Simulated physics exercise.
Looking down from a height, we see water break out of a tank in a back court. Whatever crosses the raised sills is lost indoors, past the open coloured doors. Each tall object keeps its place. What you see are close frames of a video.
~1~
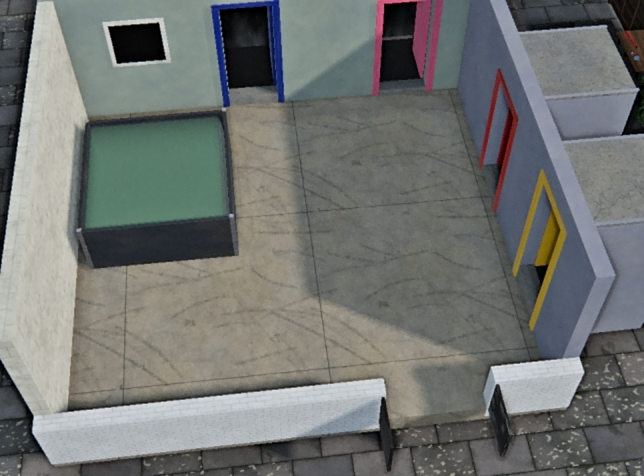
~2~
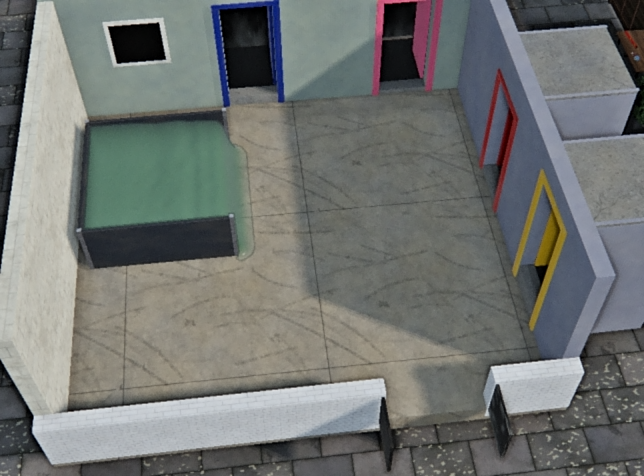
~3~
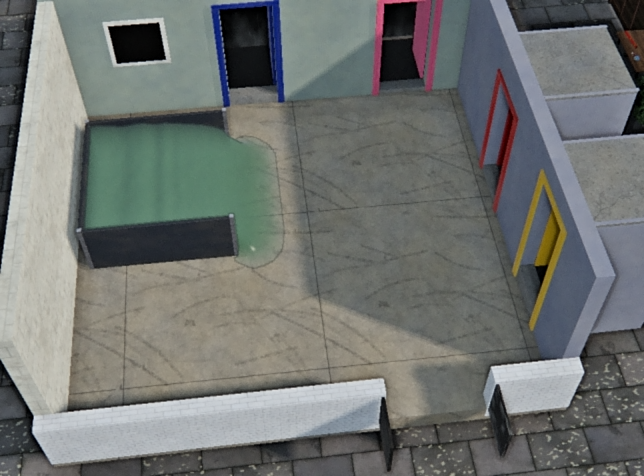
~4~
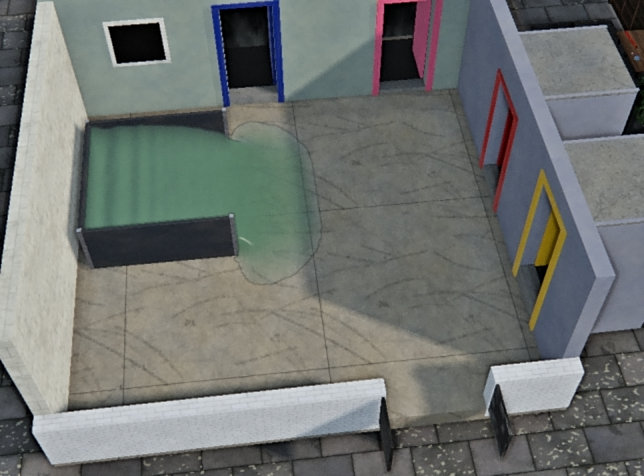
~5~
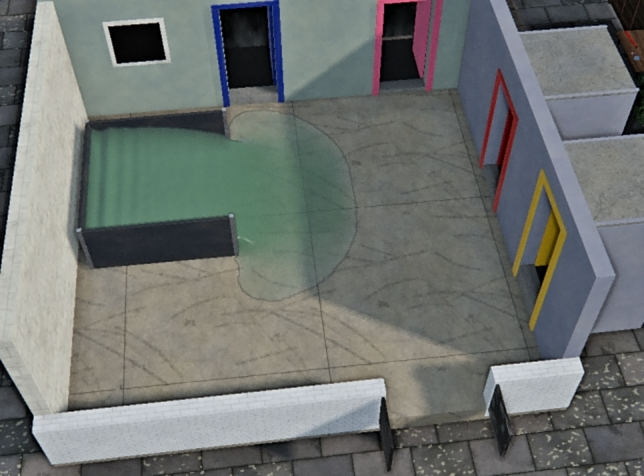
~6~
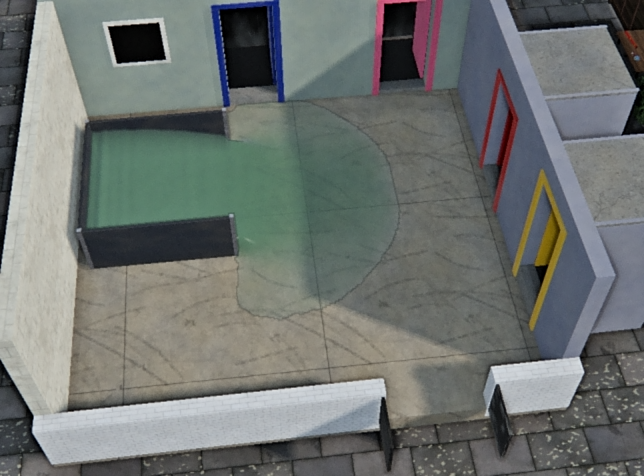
In a walled back court, green water pours from a tank's right side and spreads across the floor.
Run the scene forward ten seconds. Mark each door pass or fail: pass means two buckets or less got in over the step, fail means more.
Blue door - pass, pink door - fail, yellow door - pass, red door - fail.
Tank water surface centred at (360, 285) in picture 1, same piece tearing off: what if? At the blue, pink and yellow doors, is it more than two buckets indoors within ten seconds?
Result - blue door: Short of the limit, pink door: Past the limit, yellow door: Past the limit.
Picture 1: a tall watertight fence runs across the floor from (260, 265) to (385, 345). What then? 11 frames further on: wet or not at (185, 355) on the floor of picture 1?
That spot would be high and dry.
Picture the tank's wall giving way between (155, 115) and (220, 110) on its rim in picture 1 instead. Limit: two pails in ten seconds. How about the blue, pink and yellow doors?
Against the threshold, blue beats it, pink beats it, yellow misses it.
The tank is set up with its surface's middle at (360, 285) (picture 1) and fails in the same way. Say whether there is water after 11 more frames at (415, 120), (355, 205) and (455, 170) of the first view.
In that order: Flooded, not flooded, awash.
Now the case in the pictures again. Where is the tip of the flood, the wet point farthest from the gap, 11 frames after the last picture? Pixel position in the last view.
The wet point farthest out is around (544, 387).
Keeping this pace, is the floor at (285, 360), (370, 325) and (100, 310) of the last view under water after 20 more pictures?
First spared, then swamped, then spared.
A moment on, water covers 55 % of the floor; the blue door wet at the sill, nothing in, the pink door wet at the sill, nothing in, the yellow door not reached, the red door over two buckets in.
Next, water covers 65 % of the floor; the blue door wet at the sill, nothing in, the pink door under two buckets in, the yellow door wet at the sill, nothing in, the red door far over two buckets in.
Then, water covers 65 % of the floor; the blue door wet at the sill, nothing in, the pink door far over two buckets in, the yellow door wet at the sill, nothing in, the red door far over two buckets in.
Later, water covers 85 % of the floor; the blue door wet at the sill, nothing in, the pink door far over two buckets in, the yellow door wet at the sill, nothing in, the red door far over two buckets in.
In the end, water covers 100 % of the floor; the blue door wet at the sill, nothing in, the pink door far over two buckets in, the yellow door wet at the sill, nothing in, the red door far over two buckets in.
